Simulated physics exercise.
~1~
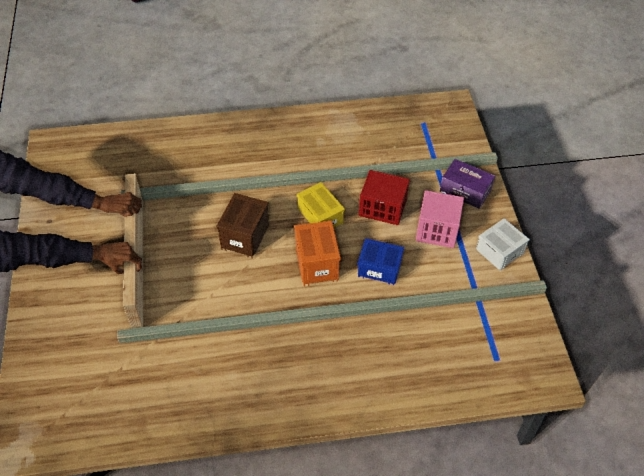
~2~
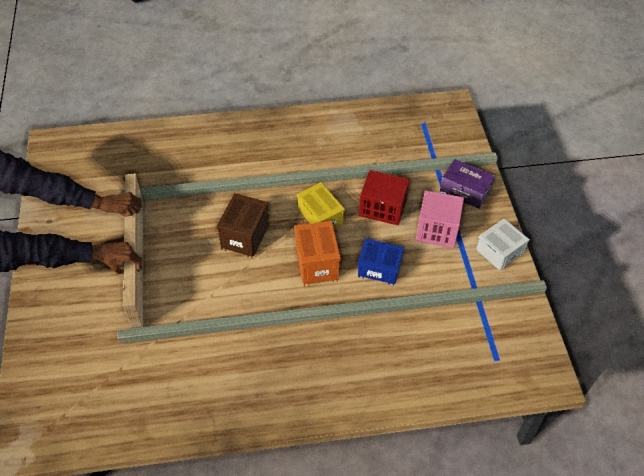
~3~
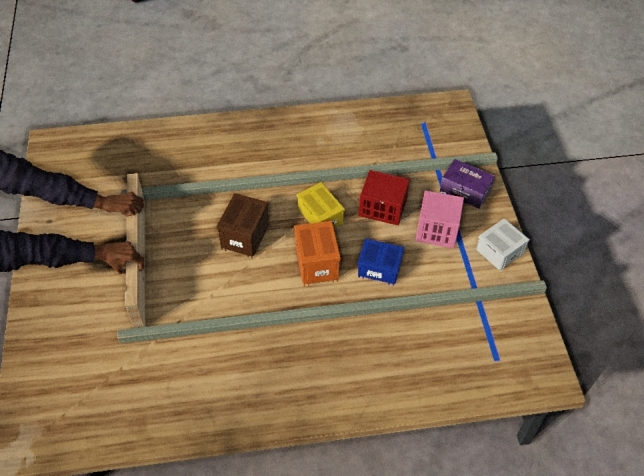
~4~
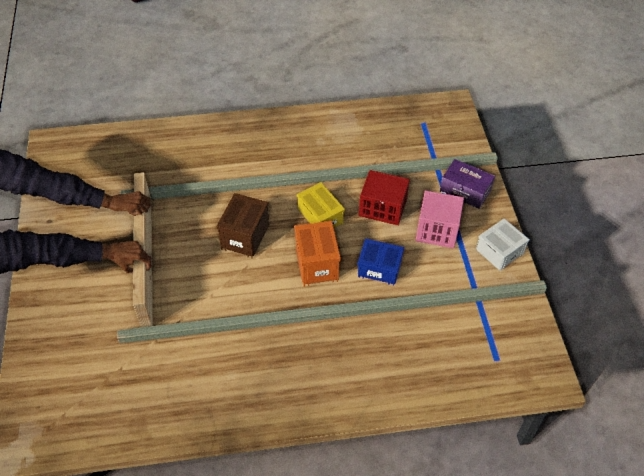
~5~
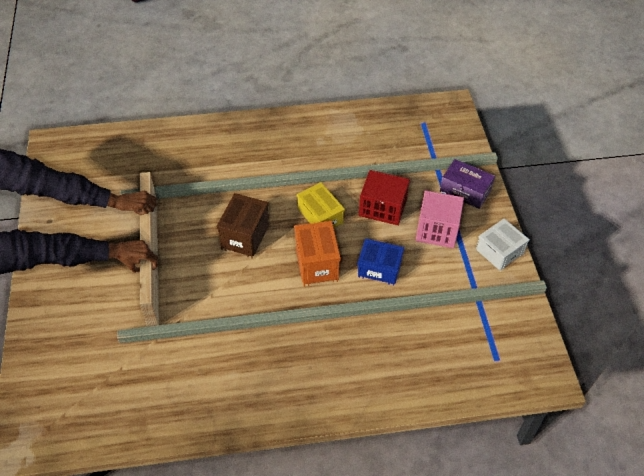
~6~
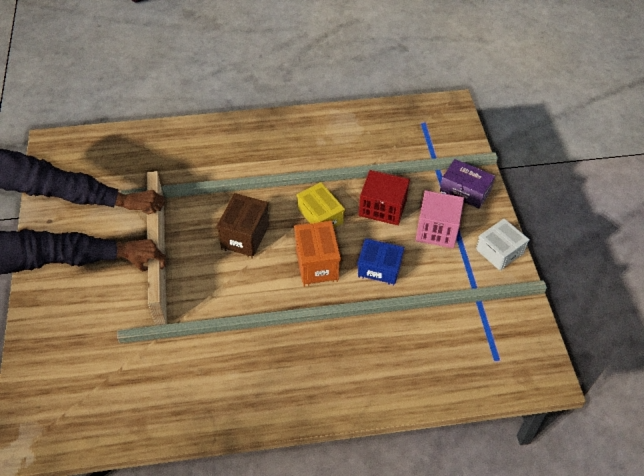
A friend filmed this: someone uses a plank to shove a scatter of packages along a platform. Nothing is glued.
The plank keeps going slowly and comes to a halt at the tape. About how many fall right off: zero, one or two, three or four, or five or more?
I expect three or four to drop off the edge.
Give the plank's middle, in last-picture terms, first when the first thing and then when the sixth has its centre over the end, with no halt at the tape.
The middle sits near (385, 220) at the first moment and near (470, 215) at the second.
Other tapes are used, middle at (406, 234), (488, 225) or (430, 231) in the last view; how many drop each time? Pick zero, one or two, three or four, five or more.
Going through the places as listed, I'd say just one or two, then more than four, then just one or two.
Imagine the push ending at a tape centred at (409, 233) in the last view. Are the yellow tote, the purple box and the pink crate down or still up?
Okay, so the yellow tote is still on top, the purple box ends up down, and finally the pink crate is still on top.
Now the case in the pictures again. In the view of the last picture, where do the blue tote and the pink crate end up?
Final positions - blue tote around (526, 257), pink crate around (516, 220).
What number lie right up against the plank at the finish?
The number is 2.
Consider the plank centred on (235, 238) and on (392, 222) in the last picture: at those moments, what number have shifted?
At the one place 1, at the other 7.
Early on, none off yet; white tote at rest near (502, 245); purple box at rest near (467, 184); pink crate at rest near (440, 220).
Finally, the number that fall off is three or four; lost, red crate, purple box and white tote.
